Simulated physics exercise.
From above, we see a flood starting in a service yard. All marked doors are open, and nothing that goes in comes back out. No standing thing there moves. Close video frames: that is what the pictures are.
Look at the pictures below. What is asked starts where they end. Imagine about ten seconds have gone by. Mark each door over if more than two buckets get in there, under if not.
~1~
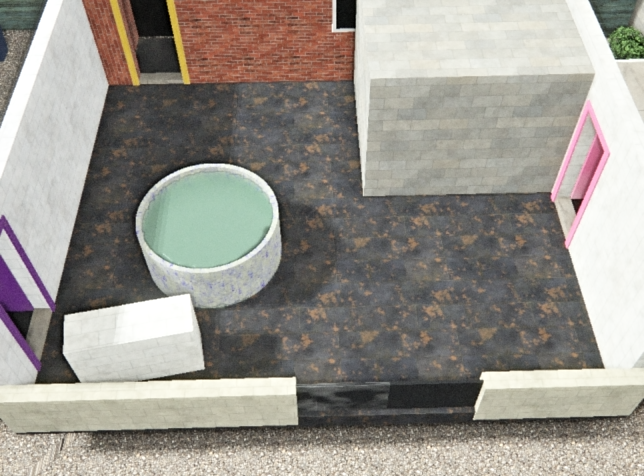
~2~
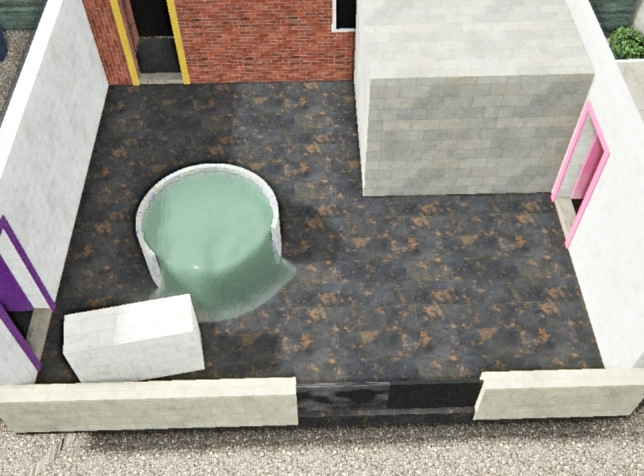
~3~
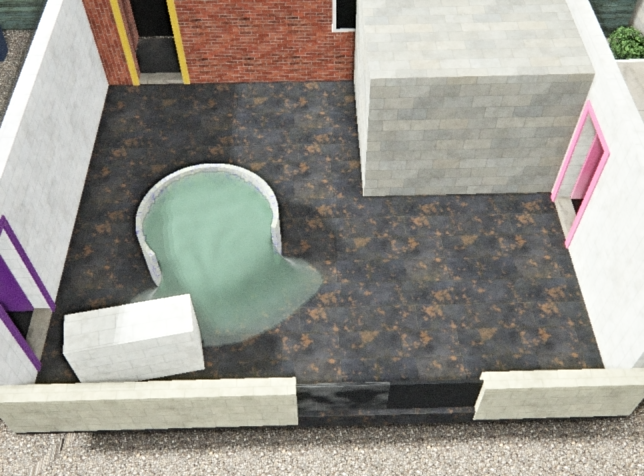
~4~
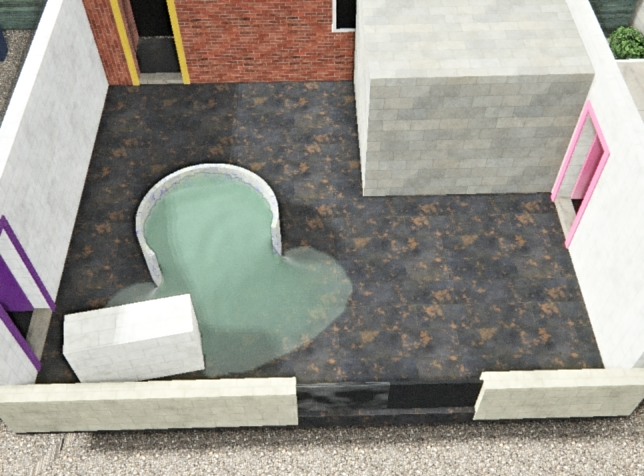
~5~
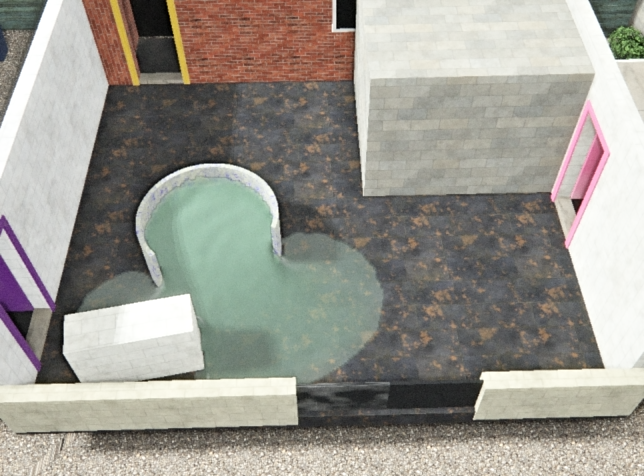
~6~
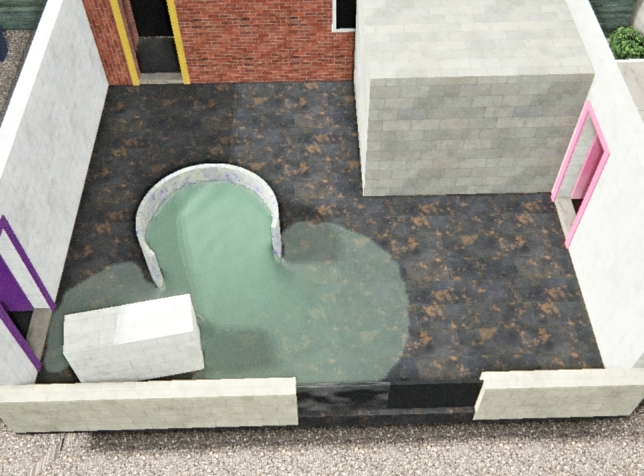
Purple door: Over, yellow door: Under, pink door: Over.
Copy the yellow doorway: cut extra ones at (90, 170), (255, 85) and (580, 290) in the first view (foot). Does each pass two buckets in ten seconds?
So it goes runs below, then runs below, then runs above.
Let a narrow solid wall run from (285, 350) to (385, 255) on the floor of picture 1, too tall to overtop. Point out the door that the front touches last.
Answer - the yellow door.
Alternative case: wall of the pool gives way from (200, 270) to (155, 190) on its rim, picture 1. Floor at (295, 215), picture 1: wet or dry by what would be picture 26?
That spot ends up spared.
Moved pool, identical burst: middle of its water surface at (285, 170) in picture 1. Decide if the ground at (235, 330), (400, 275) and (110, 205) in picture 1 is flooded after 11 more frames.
Soaked, soaked, bone-dry.
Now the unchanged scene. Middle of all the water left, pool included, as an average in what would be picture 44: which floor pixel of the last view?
That comes out near (349, 264).
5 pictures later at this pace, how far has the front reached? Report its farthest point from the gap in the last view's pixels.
Near (562, 394).
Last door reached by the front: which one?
It's the yellow door.
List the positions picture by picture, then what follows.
In the first picture, the pool at (208, 218) is whole and still.
In the second picture, water pours out at (226, 292) and has run to (289, 267).
In the third picture, the front is at a hidden place, out from the gap at (226, 293).
In the fourth picture, the front is at (346, 284), out from the gap at (226, 295).
In the fifth picture, water pours out at (227, 296) and has run to (377, 293).
In the sixth picture, water pours out at (227, 296) and has run to (403, 325).
A moment on, water covers 35 % of the floor; the purple door over two buckets in, the yellow door not reached, the pink door not reached.
Next, water covers 40 % of the floor; the purple door far over two buckets in, the yellow door not reached, the pink door not reached.
Then, water covers 60 % of the floor; the purple door far over two buckets in, the yellow door not reached, the pink door wet at the sill, nothing in.
Later, water covers 85 % of the floor; the purple door far over two buckets in, the yellow door wet at the sill, nothing in, the pink door over two buckets in.
In the end, water covers 100 % of the floor; the purple door far over two buckets in, the yellow door under two buckets in, the pink door over two buckets in.
